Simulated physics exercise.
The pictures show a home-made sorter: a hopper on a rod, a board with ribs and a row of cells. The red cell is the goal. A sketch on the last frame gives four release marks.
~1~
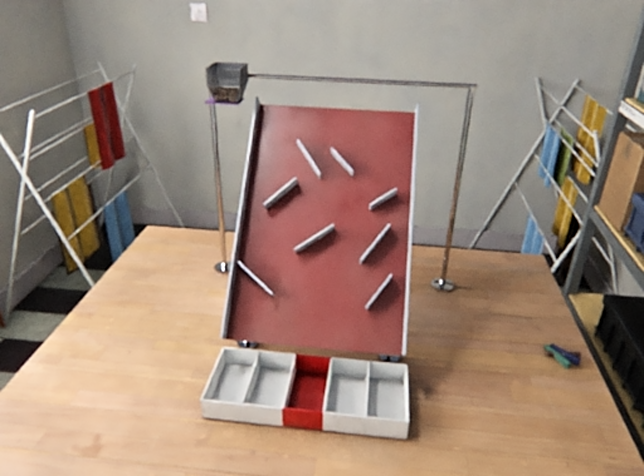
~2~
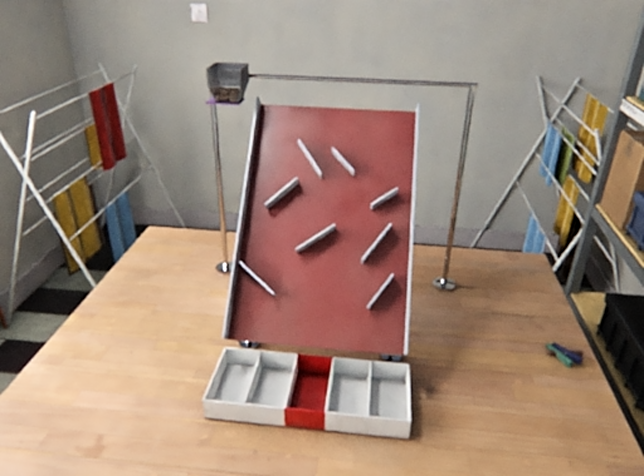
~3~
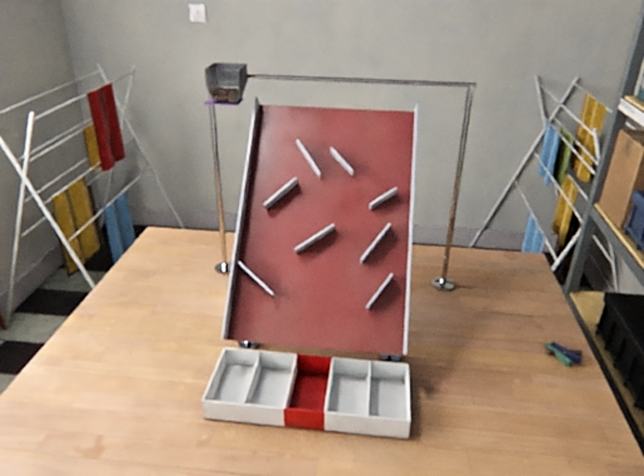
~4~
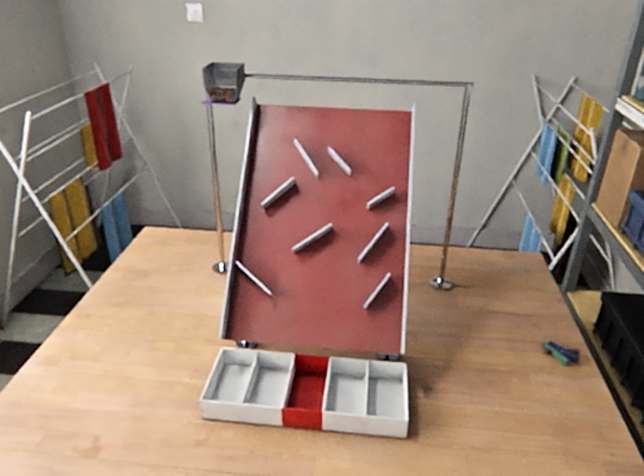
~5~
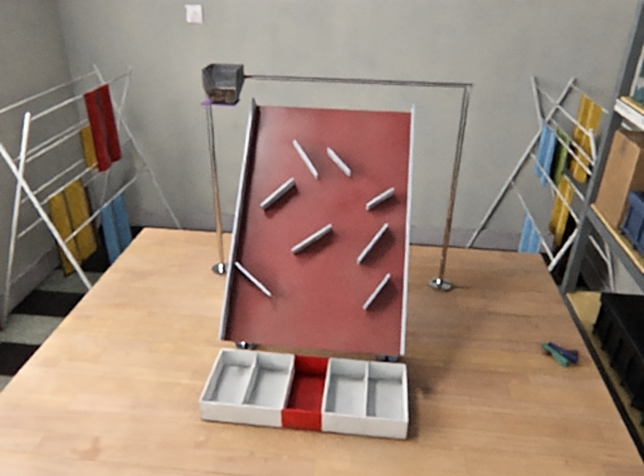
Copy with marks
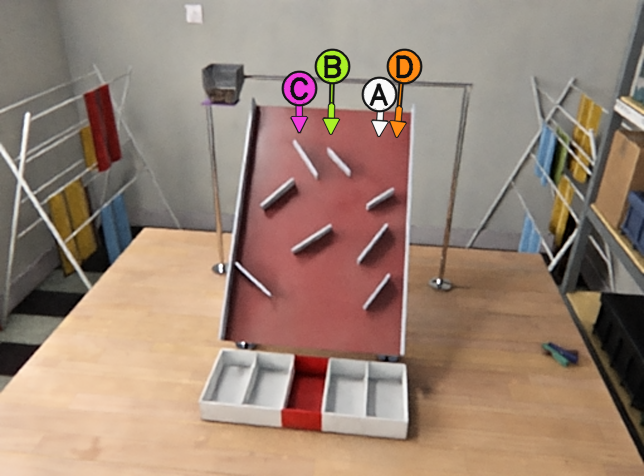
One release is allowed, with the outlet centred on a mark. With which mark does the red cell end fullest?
The best mark is A.
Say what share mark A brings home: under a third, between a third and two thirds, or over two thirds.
It is between a third and two thirds.
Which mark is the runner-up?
Here it is mark C.
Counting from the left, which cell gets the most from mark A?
The third.
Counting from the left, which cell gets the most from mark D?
The fifth.
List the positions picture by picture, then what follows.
Hopper (228, 94), black beans, door shut, in the first frame.
Ribs (299, 139) to (321, 173), (332, 147) to (354, 171), (265, 204) to (297, 178), in the second frame.
Ribs (370, 204) to (396, 188), (295, 250) to (334, 224), (361, 260) to (390, 223), in the third frame.
Ribs (236, 262) to (270, 293), (365, 306) to (390, 273), in the fourth frame.
Red cell (302, 419), number 3 of 5 from the left, in the fifth frame.
On the marked copy, mark A meets the board at (379, 130); mark B meets the board at (331, 128); mark C meets the board at (299, 126); mark D meets the board at (397, 131).
With A, roughly half in the red cell, roughly a quarter in other cells, roughly a quarter outside the box.
With B, roughly a quarter in the red cell, roughly two thirds in other cells, about a tenth outside the box.
With C, roughly a third in the red cell, roughly half in other cells, about a tenth held on the board, about a tenth outside the box.
With D, roughly a quarter in the red cell, roughly half in other cells, roughly a quarter outside the box.
